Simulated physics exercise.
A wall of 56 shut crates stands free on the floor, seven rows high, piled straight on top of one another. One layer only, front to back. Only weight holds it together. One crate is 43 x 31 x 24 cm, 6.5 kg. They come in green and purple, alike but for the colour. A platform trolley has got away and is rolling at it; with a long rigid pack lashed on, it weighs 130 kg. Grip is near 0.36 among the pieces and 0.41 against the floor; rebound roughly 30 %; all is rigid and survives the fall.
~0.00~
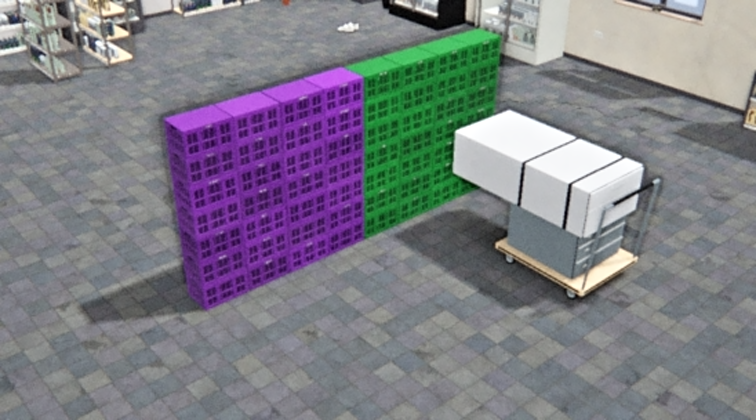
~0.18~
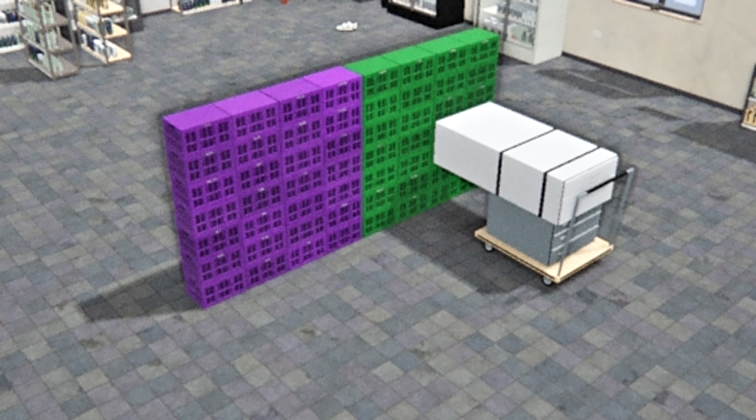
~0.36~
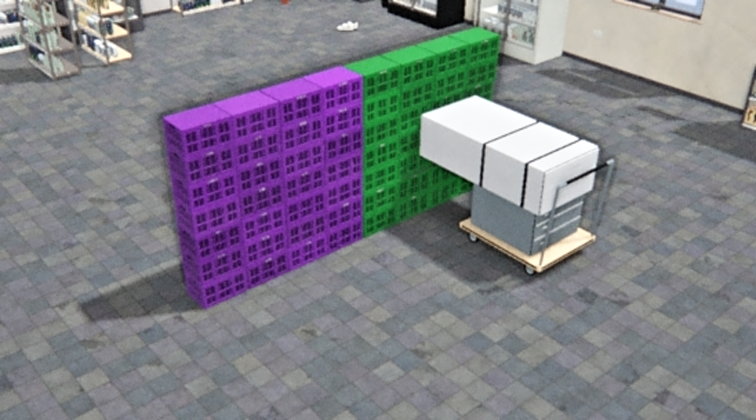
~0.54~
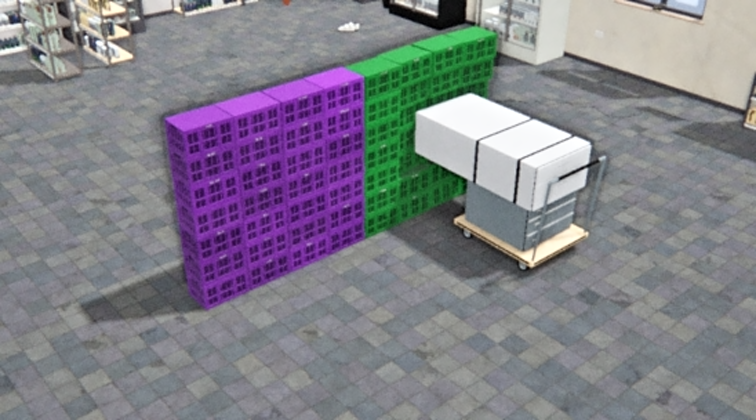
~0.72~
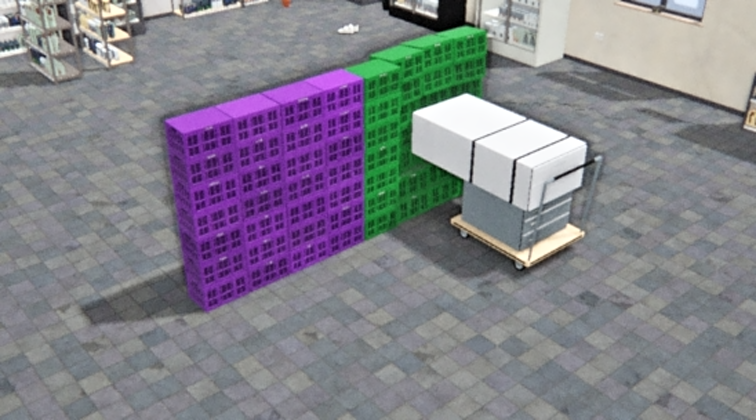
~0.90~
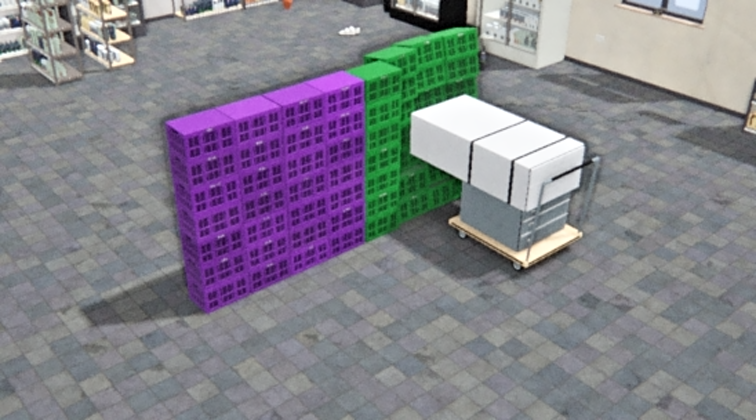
A trolley carrying a long white load rolled left into the green side of a crate wall, pushing some green crates back and tilting them away, while the purple crates beside them hardly moved.
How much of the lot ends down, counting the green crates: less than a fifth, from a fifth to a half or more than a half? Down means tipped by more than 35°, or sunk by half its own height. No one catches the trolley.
It comes to upwards of a half.
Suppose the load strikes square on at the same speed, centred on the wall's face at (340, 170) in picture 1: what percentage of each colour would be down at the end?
Then purple 50, green 20 per cent.
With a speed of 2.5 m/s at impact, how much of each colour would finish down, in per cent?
Then purple 0, green 50 per cent.
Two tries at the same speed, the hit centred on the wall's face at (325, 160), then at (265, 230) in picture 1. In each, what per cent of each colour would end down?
Purple 50 then 60, green 0 then 0 per cent.
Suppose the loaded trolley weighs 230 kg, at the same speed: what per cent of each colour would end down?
Then purple 0, green 70 per cent.
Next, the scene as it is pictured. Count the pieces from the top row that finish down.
3 of them.
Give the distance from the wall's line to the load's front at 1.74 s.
Some 30 cm beyond.
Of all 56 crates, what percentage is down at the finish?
Roughly 35 per cent of them.
After 1.32 s, load 28 cm past the wall's line, still rolling; 12 of the 28 green crates down (12 of 56 in all colours); top green crate 42° from how it stood, 25 cm lower.
After 1.74 s, load 30 cm past the wall's line, stopped; 19 of the 28 green crates down (19 of 56 in all colours); top green crate on its side.
In the end (3.4 s), load 30 cm past the wall's line, stopped; 19 of the 28 green crates down (19 of 56 in all colours); top green crate on its side; top purple crate unmoved. That is 68 per cent. From the last view, middles, top green crate near (353, 114), top purple crate near (201, 135).
